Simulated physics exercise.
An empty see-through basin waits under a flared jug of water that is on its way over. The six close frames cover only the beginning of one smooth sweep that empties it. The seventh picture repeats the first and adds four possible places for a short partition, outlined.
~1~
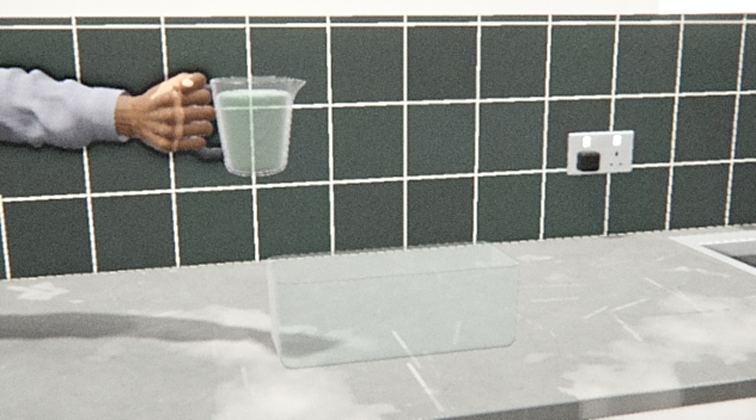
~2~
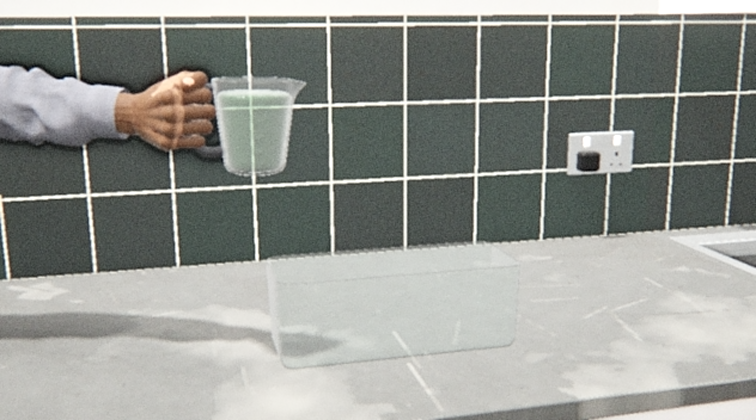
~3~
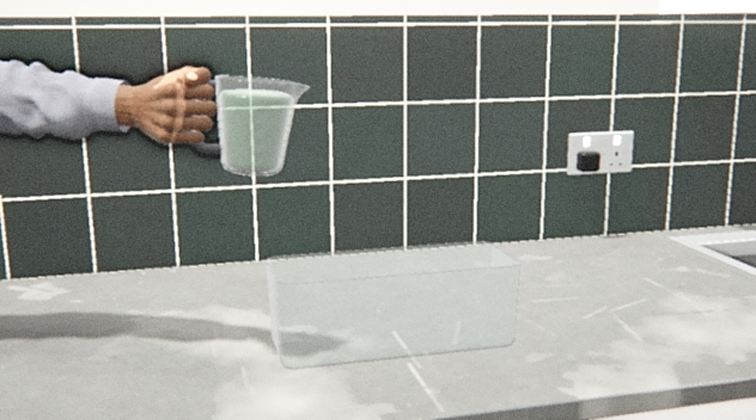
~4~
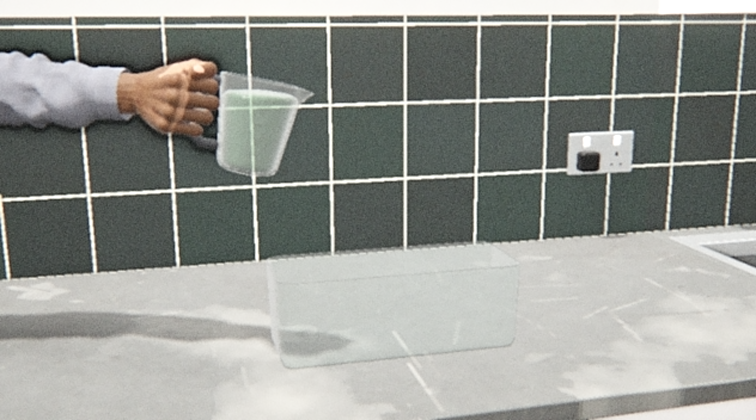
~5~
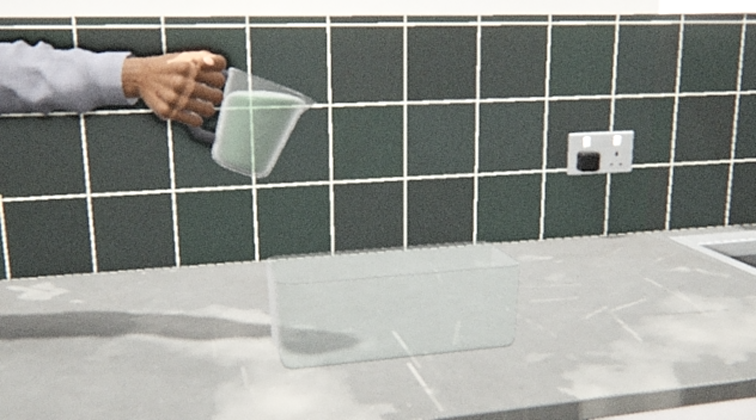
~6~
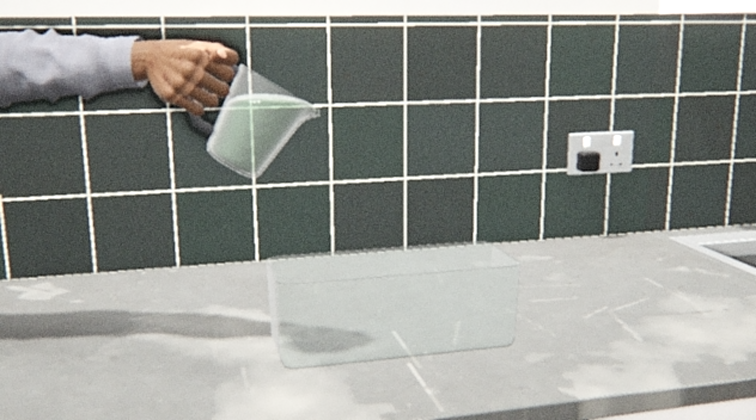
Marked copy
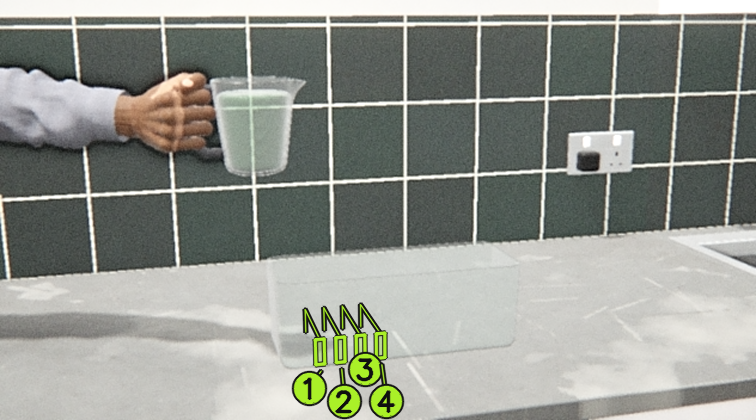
A hand tilts a clear jug of water rightward above an empty see-through basin.
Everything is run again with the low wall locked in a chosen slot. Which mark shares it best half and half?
Go for 4.
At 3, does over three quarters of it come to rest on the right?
Yes.
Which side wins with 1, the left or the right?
More ends on the right.
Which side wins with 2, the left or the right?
The right one.
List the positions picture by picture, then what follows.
The first frame shows upright, lip at (303, 81); basin from (280, 368) to (514, 343); nothing has left yet.
The second frame shows upright, lip at (304, 83); nothing has left yet.
The third frame shows tipped about 6°, lip at (307, 87); nothing has left yet.
The fourth frame shows tipped about 13°, lip at (311, 93); nothing has left yet.
The fifth frame shows tipped about 22°, lip at (315, 103); nothing has left yet.
The sixth frame shows tipped about 32°, lip at (318, 114); water is over the lip, down to (314, 110).
In lime, 1 at (321, 370); 2 at (341, 368); 3 at (361, 366); 4 at (381, 364).
For place 1, about 11 % ends left of the wall and 86 % right of it; 3 % is lost outside.
For place 2, about 8 % ends left of the wall and 89 % right of it; 3 % is lost outside.
For place 3, about 9 % ends left of the wall and 89 % right of it.
For place 4, about 55 % ends left of the wall and 43 % right of it.
